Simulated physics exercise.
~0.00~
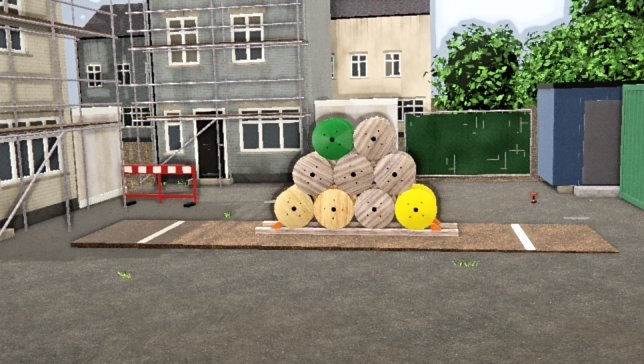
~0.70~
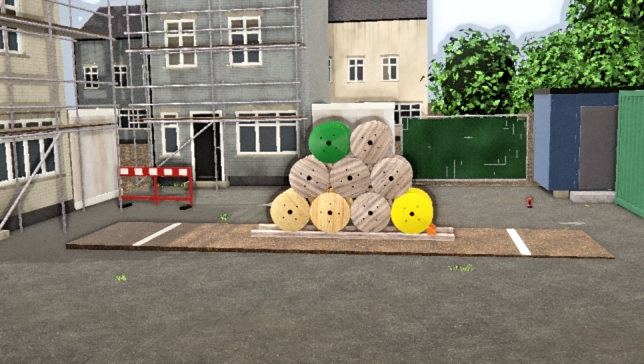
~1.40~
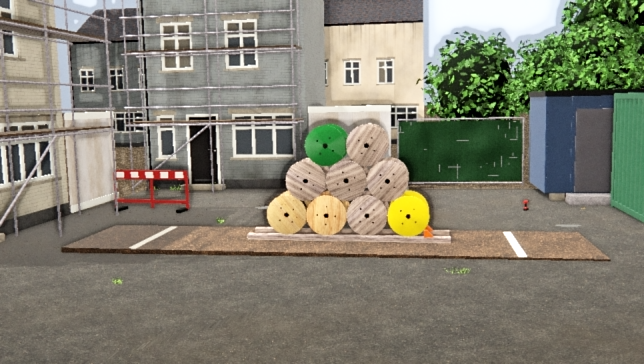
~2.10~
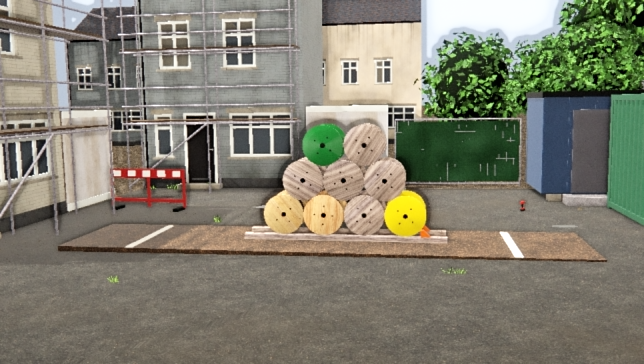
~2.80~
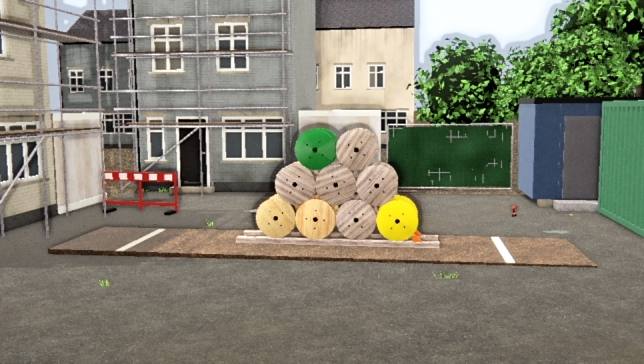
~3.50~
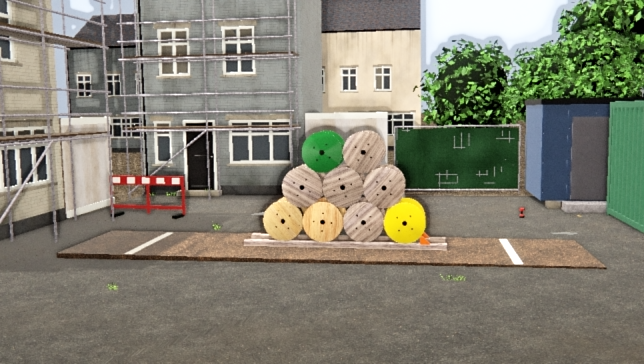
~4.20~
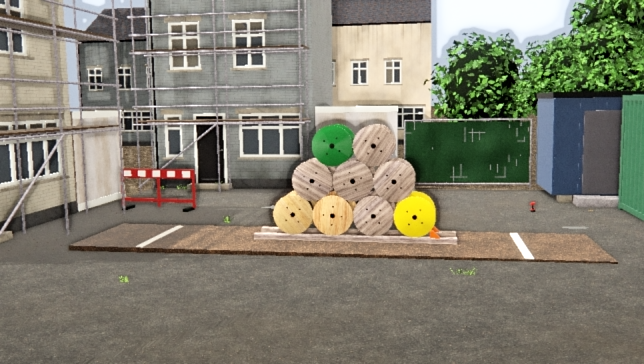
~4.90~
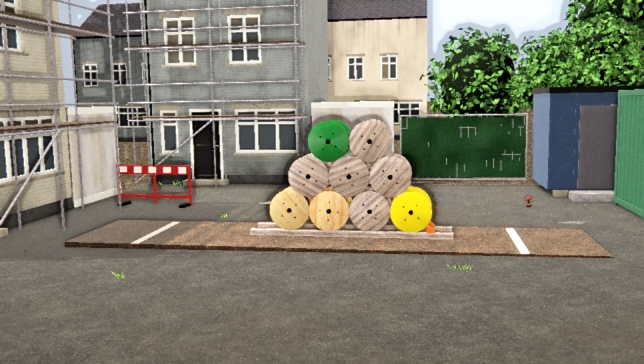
The view sways gently left and right over a paved yard, while a stack of nine large cable reels stays still on pale bearers. Most of the reels are plain wood, with a green one at the upper left and a yellow one at the bottom right. They sit in the middle of a long brown strip with a white line toward each end, in front of grey houses, scaffolding and a red and white barrier. As the view drifts back and forth, no reel rolls or drops. At the end the stack stands intact, with every reel between the lines.
